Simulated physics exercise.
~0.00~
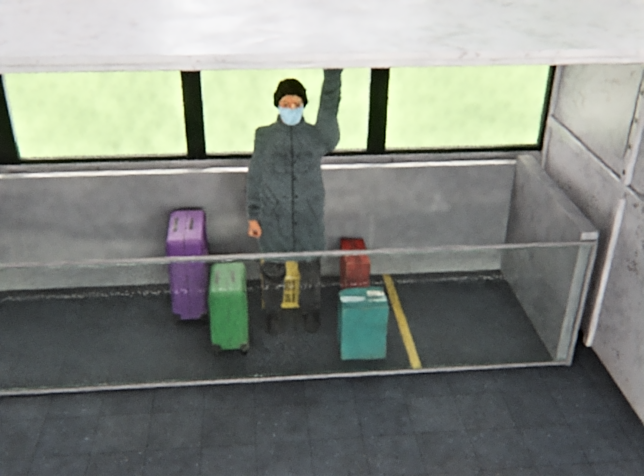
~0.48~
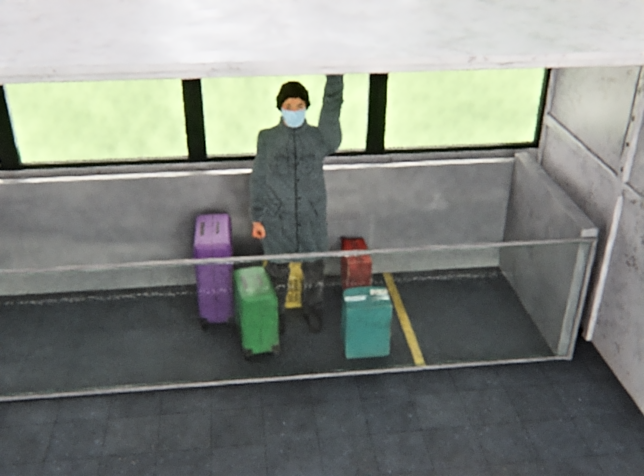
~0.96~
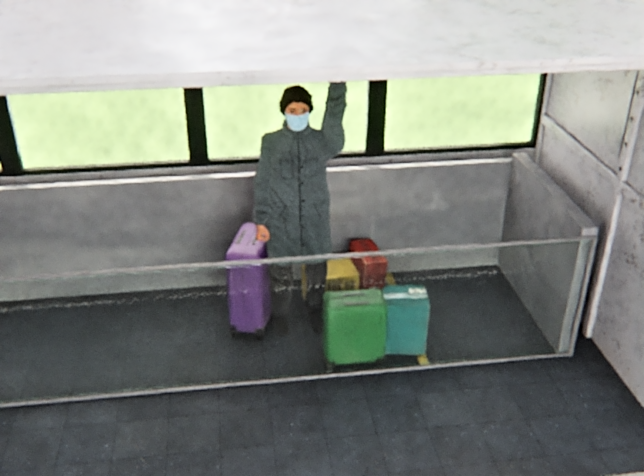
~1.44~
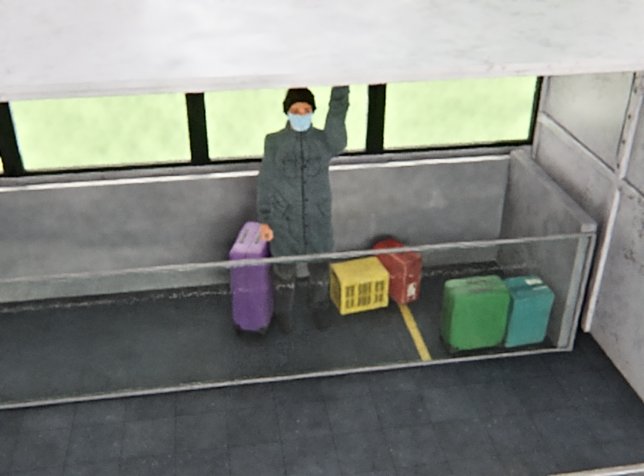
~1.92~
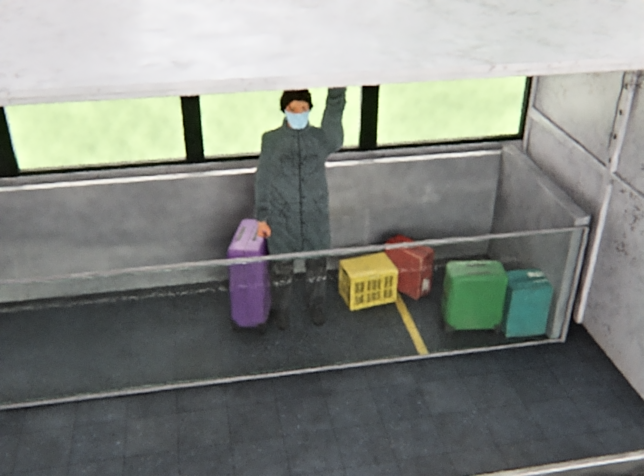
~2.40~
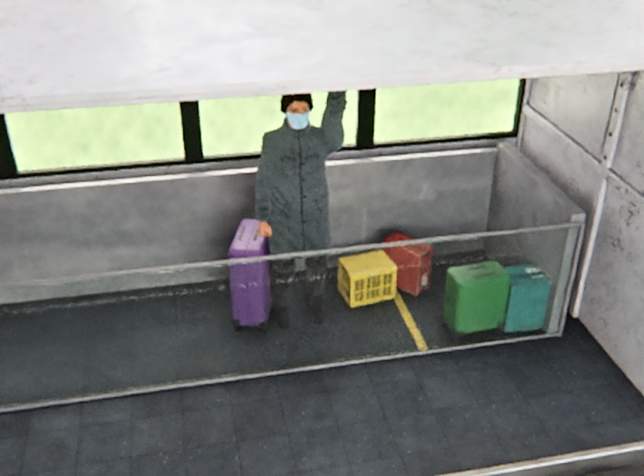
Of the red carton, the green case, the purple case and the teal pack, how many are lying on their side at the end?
None of them are lying on their side. The red carton, the green case, the purple case and the teal pack all still stand upright.
